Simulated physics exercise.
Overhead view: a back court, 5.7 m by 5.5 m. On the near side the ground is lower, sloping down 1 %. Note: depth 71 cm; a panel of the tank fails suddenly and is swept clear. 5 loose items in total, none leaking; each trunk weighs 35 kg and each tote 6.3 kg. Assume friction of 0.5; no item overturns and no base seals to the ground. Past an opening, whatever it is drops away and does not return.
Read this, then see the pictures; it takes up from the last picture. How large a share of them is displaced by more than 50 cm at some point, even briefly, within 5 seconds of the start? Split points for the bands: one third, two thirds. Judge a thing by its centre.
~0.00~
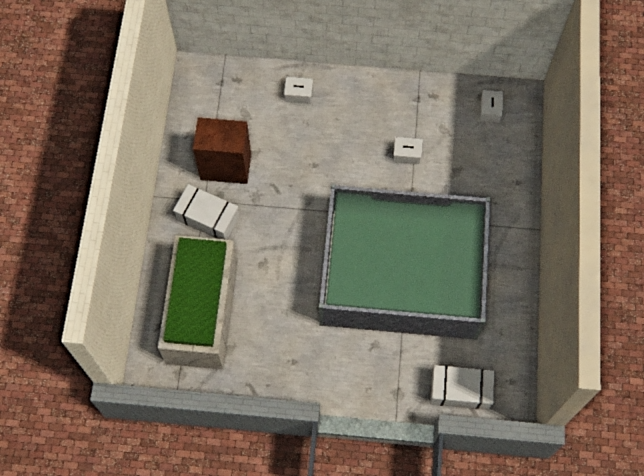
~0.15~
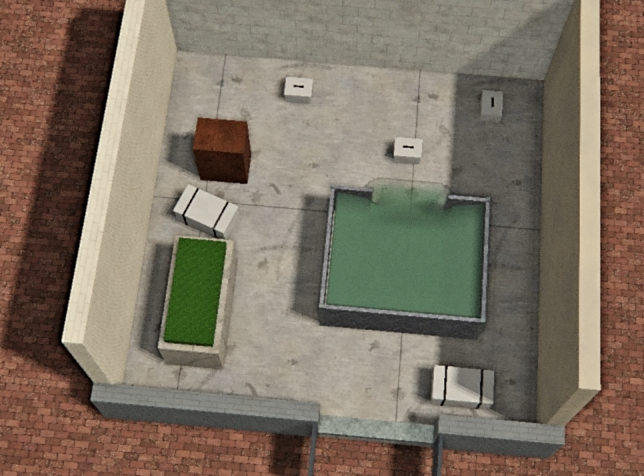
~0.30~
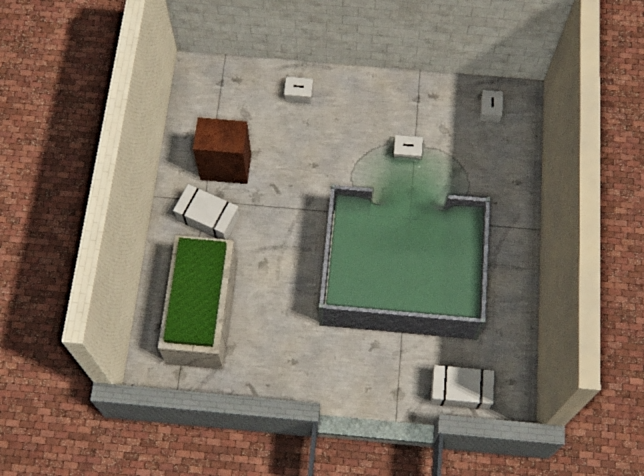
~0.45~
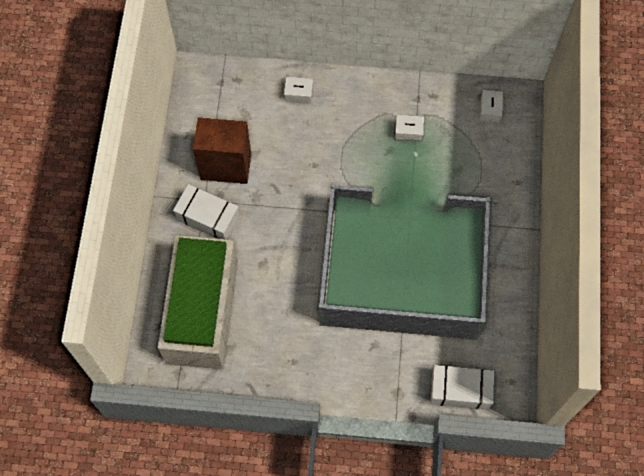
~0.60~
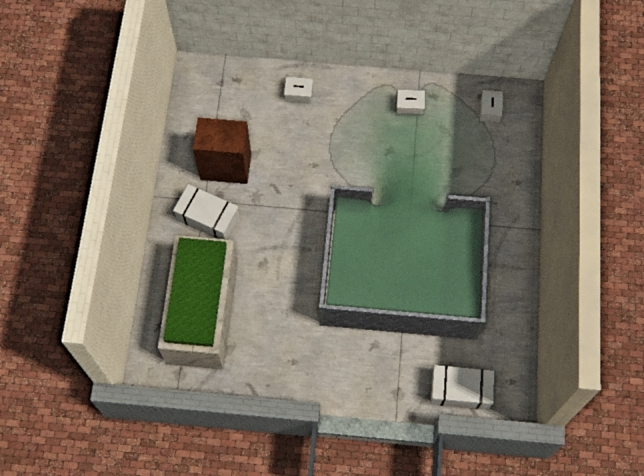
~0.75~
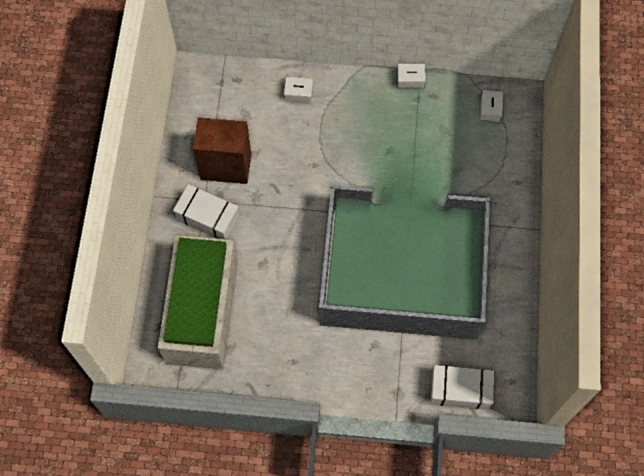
My call: One third to two thirds.
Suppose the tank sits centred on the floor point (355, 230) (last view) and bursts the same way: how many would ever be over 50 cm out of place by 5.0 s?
The count would be 3.
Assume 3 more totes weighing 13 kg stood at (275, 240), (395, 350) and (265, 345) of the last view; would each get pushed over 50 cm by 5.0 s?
Order as given: Stays inside it, stays inside it, stays inside it.
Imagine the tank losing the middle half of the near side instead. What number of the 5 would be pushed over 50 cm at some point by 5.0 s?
The answer then is 1.
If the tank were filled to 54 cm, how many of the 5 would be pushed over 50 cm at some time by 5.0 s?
You'd get 3 in that case.
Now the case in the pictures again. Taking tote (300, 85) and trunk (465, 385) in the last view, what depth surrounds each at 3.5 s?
17 and 0 cm.
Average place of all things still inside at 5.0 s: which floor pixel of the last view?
Around (328, 278).
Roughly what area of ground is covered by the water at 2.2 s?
I'd put it close to 14 m2.
After 1.1 s 1 of 5 are over 50 cm from their spots; 1 afloat.
After 2.2 s 3 of 5 are over 50 cm from their spots; 3 afloat.
After 3.5 s 3 of 5 are over 50 cm from their spots; 3 afloat.
After 5.0 s 3 of 5 are over 50 cm from their spots, and 3 have been at some point; 3 afloat.
